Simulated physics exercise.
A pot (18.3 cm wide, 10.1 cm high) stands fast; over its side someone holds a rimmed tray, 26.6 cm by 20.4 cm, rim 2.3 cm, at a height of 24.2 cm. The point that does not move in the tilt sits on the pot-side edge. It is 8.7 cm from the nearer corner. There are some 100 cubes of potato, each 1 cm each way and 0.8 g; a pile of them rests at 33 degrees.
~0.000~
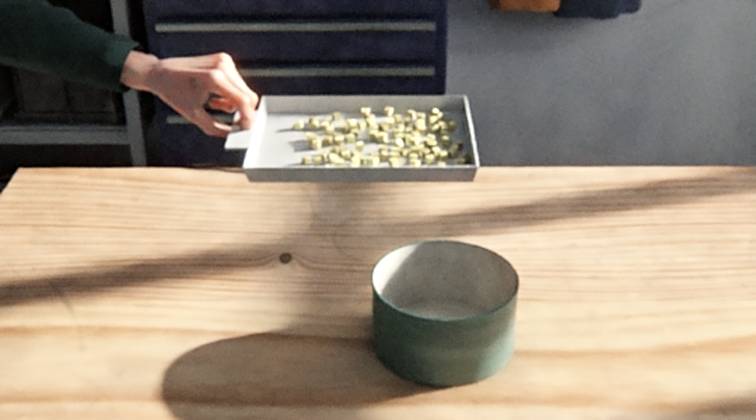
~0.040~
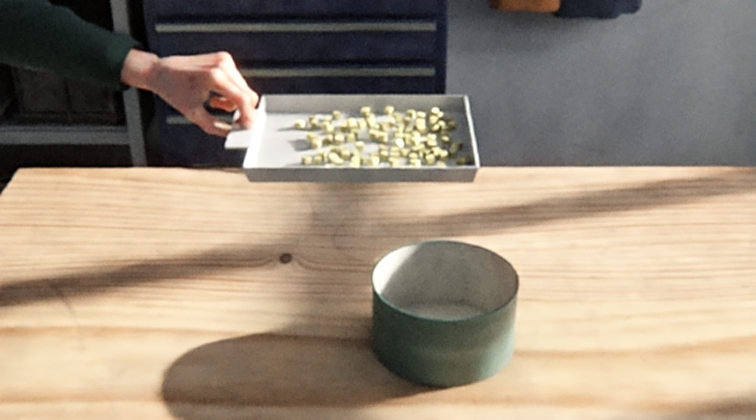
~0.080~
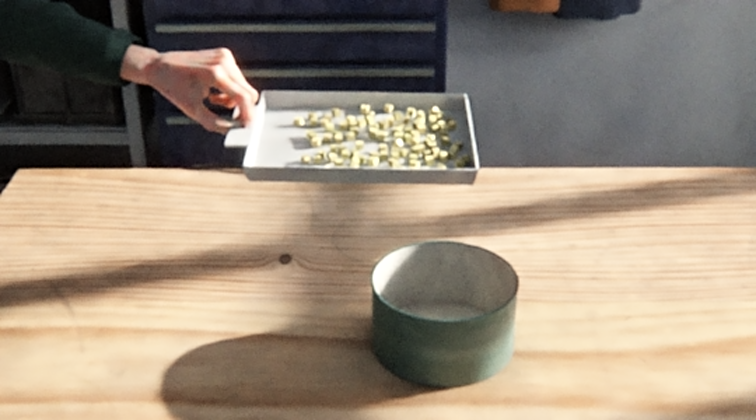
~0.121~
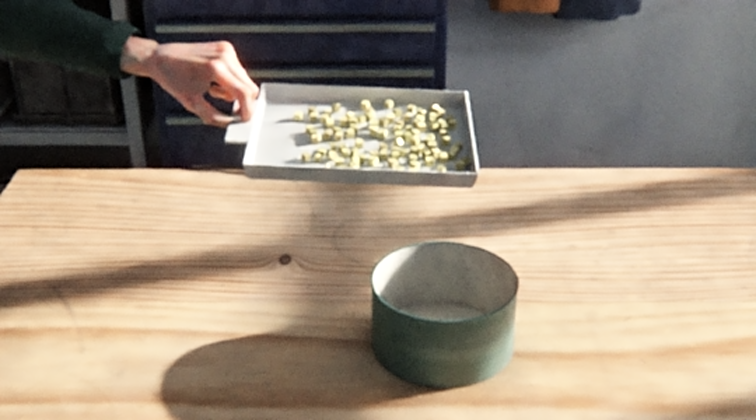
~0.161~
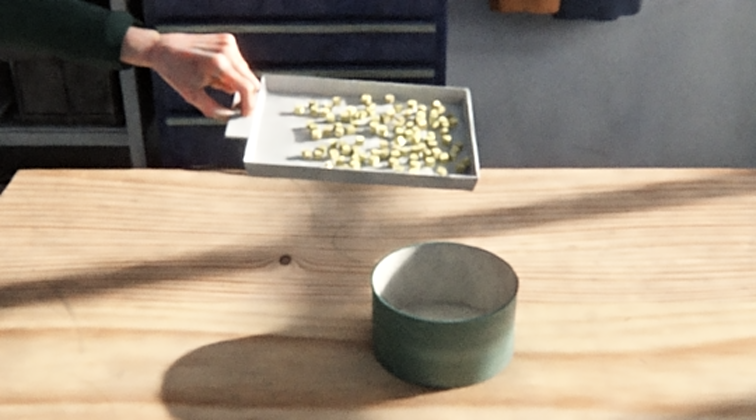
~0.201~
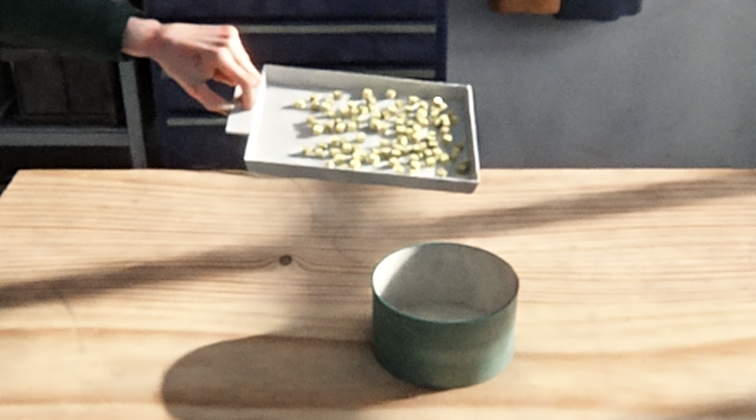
A hand slowly tilts a rimmed tray of small yellowish cubes, lowering its right front corner.
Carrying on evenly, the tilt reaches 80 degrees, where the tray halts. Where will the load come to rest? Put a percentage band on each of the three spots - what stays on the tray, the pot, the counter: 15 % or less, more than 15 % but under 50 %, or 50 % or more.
Left on the tray: 50 % or more; pot: In between; counter: Up to 15 %.
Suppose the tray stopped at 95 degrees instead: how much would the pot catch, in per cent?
95 percent.
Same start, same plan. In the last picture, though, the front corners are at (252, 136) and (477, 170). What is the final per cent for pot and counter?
Pot 10, counter 20.
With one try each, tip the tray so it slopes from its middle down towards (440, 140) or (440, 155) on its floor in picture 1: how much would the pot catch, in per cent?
First try: About 0 percent; second try: About 5 percent.
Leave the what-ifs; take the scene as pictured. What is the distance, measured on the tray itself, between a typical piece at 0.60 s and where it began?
By then it sits near 3 cm from where it began.
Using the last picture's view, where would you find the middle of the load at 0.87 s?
Approximately (437, 183) in the last view.
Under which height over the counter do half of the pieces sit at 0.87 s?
Roughly 24 centimetres, give or take.
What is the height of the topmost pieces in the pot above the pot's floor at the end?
1.0 cm.
After 0.60 s, tilt 44 degrees; the tray holds 100 %, the pot 0 %.
Then, at 0.87 s, tilt 67 degrees; the tray holds 95 %, the pot 0 %.
After 1.24 s, tilt 80 degrees; the tray holds 65 %, the pot 35 %.
In the end, at 2.4 s, tray 65 %, pot 35 %, counter 0 %.
